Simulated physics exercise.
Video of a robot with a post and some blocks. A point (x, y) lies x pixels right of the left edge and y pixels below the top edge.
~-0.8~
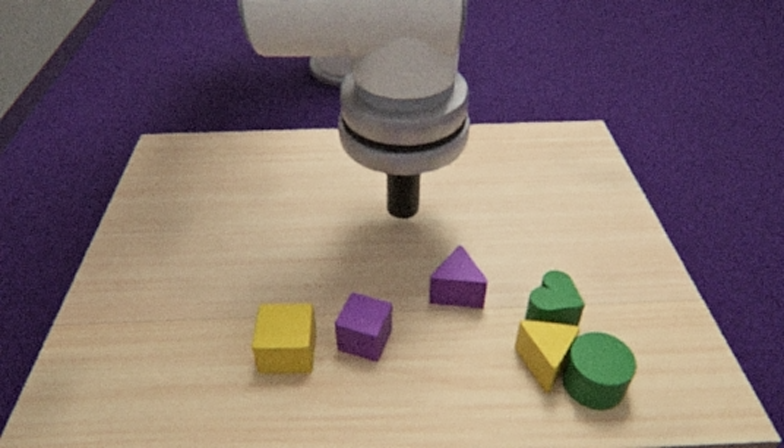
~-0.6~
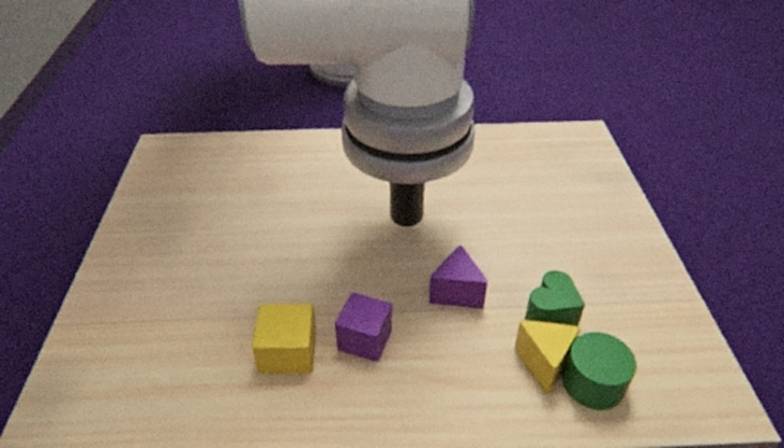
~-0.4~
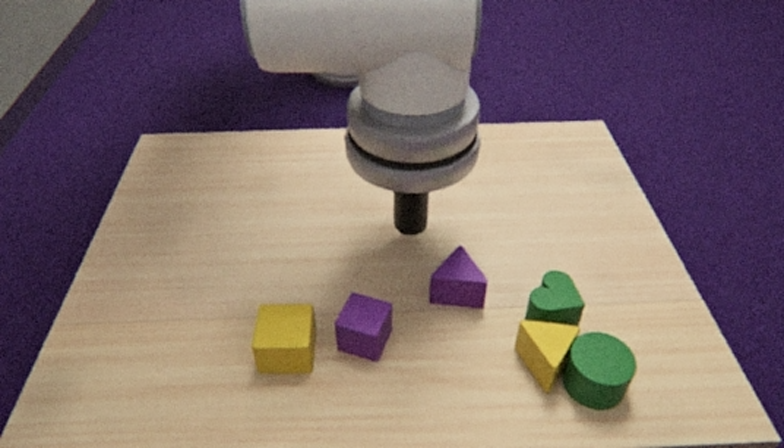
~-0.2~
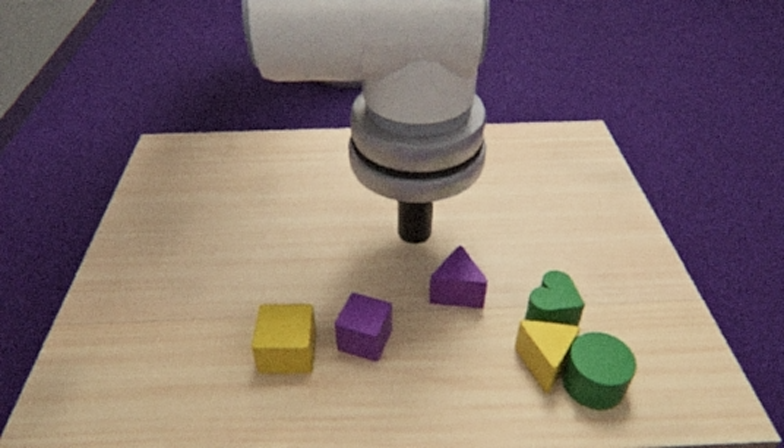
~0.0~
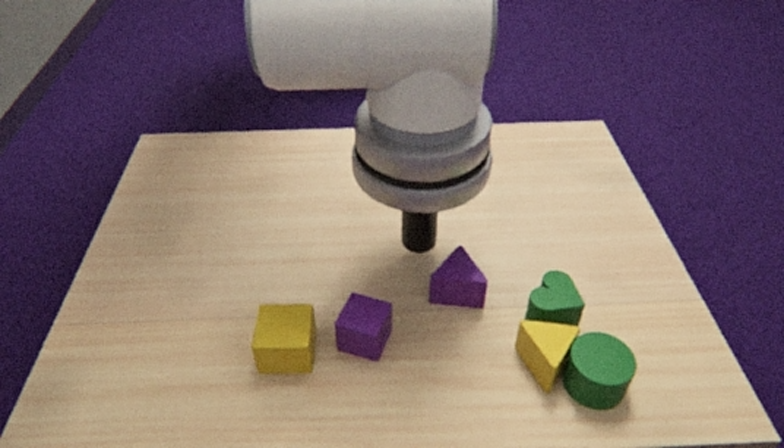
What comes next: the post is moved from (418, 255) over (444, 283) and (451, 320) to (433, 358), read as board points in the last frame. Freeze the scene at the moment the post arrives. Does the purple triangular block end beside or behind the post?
I'd say yes.
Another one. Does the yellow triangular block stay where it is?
Yes - that is the case.
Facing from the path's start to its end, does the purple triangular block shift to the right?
Going by the path, no.
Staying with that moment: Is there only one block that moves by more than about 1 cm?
Going by the path, yes.
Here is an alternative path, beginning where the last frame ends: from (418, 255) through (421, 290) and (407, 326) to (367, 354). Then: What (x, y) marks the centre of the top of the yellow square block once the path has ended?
At (256, 325).
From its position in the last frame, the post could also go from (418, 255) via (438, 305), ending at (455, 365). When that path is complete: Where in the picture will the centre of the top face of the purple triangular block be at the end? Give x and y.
The centre of its top will be at (482, 287).
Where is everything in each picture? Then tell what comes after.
In the first picture, tip of the post (403, 210), middles of tops, purple square block (364, 313), purple triangular block (460, 267), yellow triangular block (551, 338).
In the second picture, post (407, 217), nothing pushed.
In the third picture, post (411, 225), nothing pushed.
In the fourth picture, post (415, 234), nothing pushed.
In the fifth picture, post (419, 243), purple square block (364, 313), purple triangular block (460, 267), yellow triangular block (551, 338).
The first path, step by step. One third of the way, post (445, 271); purple triangular block (469, 280).
Two thirds of the way, post (452, 307); purple triangular block (488, 311).
At the end, post (433, 345); purple square block unmoved; purple triangular block (489, 315), turned 15° anticlockwise; yellow triangular block unmoved.
